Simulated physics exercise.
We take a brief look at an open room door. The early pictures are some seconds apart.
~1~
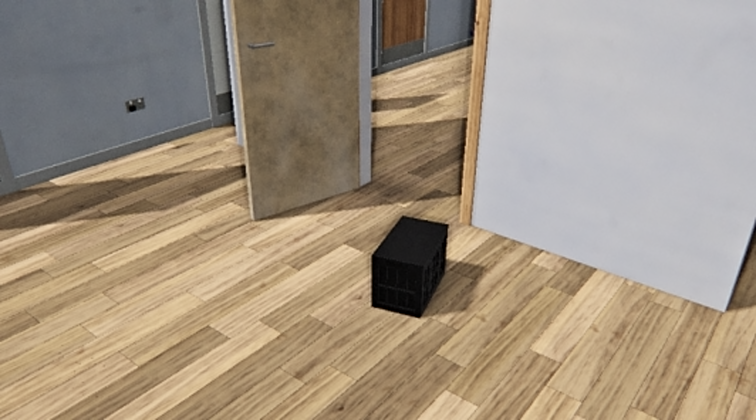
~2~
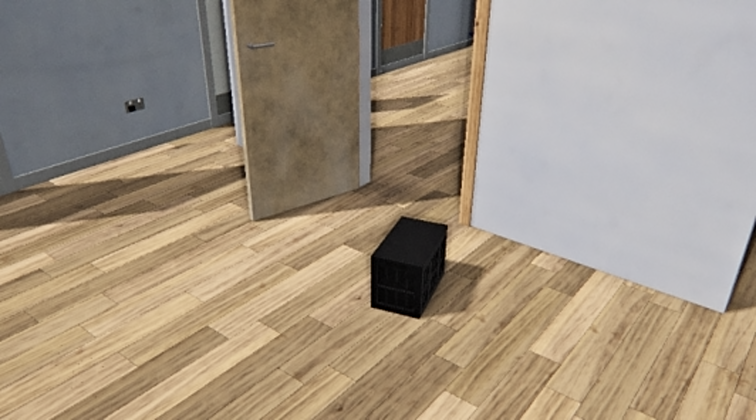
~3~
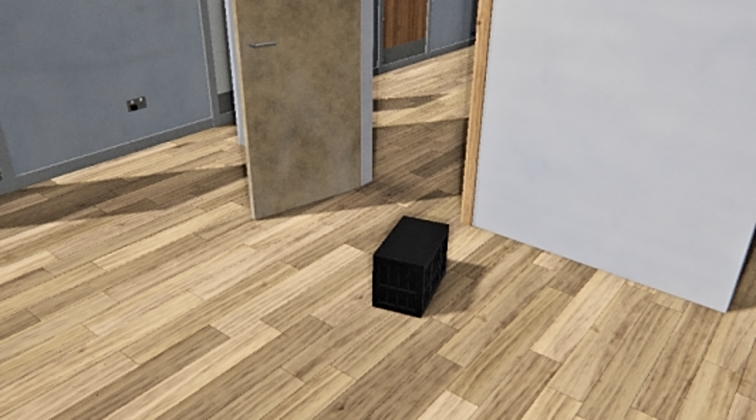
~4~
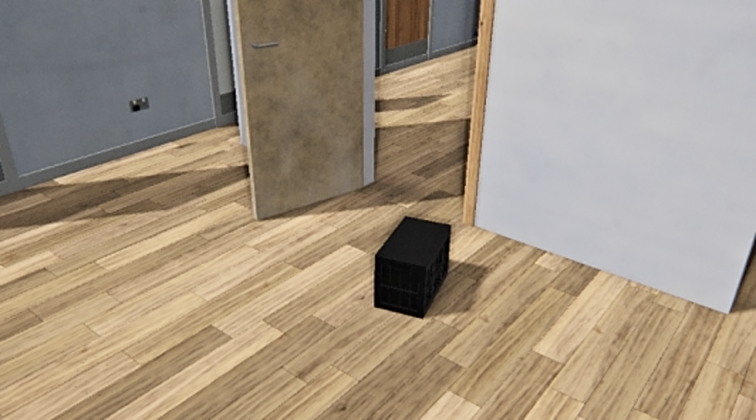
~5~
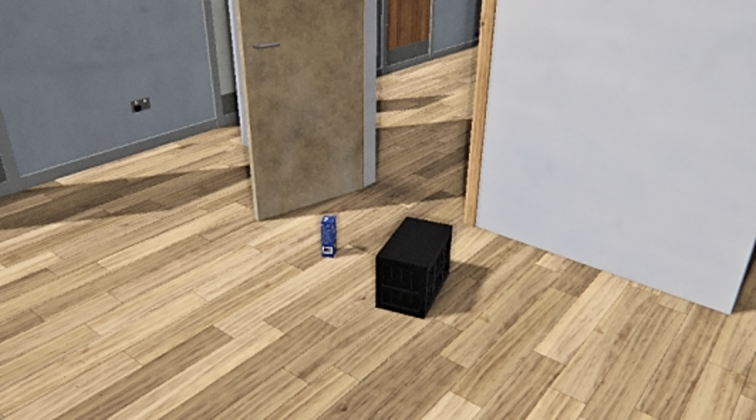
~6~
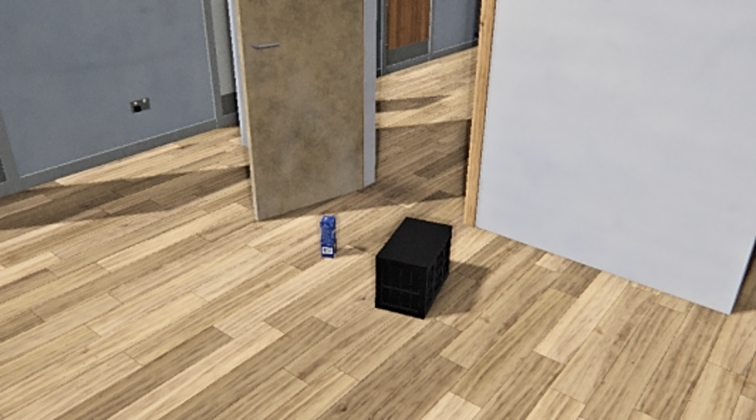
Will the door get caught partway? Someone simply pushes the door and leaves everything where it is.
No, it swings fully home.
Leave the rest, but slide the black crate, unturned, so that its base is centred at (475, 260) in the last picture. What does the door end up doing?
The door swings all the way.
Then, 1.30 s past the last view, open by 70°.
Then, 2.10 s past the last view, open by 36°.
Finally, open by 0°; both still in place. Final places as the last picture's camera would see them, blue carton near (329, 237).
